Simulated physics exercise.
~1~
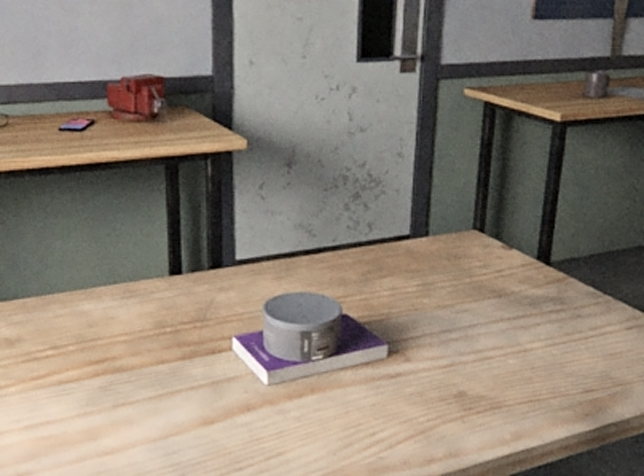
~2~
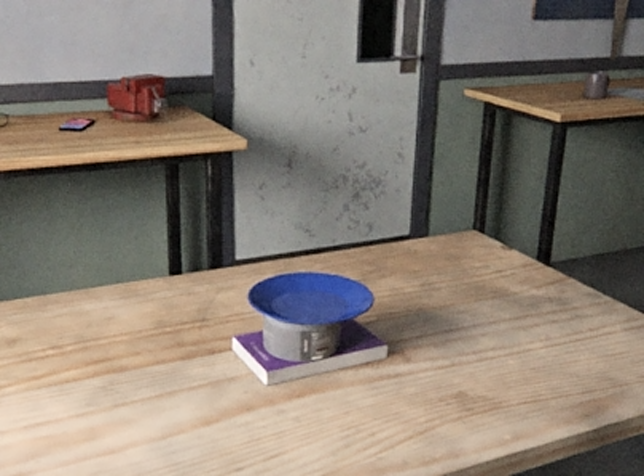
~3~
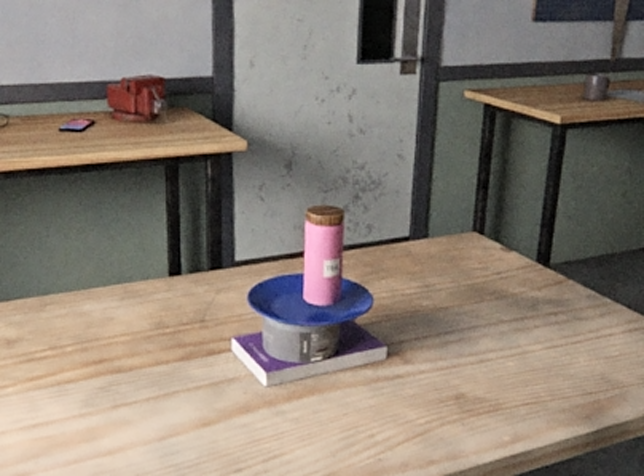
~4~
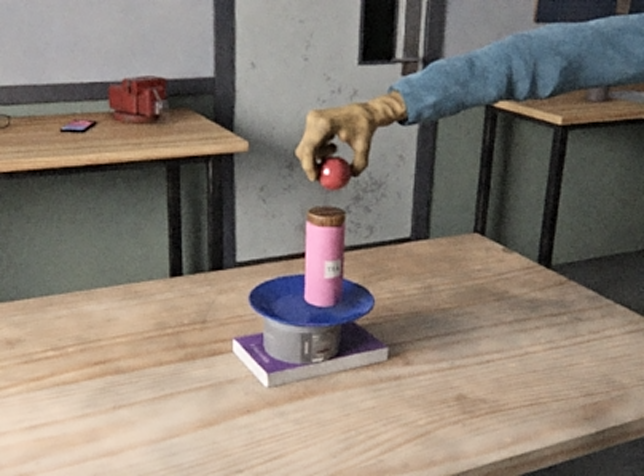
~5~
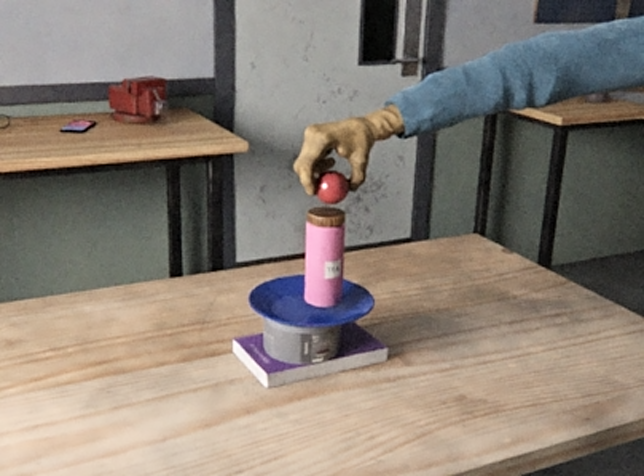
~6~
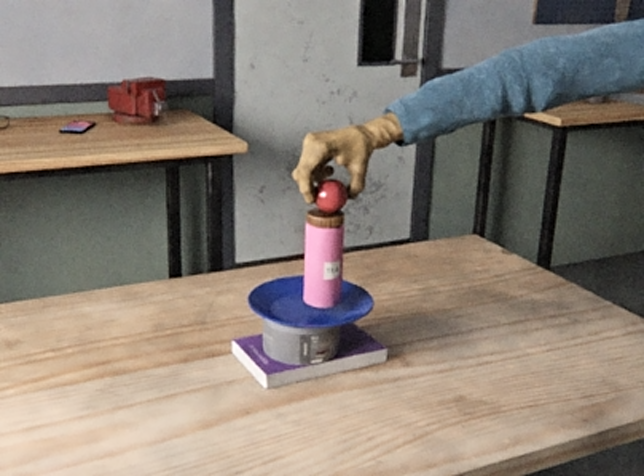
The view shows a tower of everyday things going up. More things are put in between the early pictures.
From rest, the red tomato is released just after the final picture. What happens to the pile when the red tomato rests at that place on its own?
Most likely the pile will bear the load.
Then, 0.20 s on from there, no change.
Then, 1.00 s on from there, red tomato resting near (331, 196).
In the end, all 5 unmoved. At the end, from the last picture's camera, red tomato near (332, 196). The pile keeps its balance.
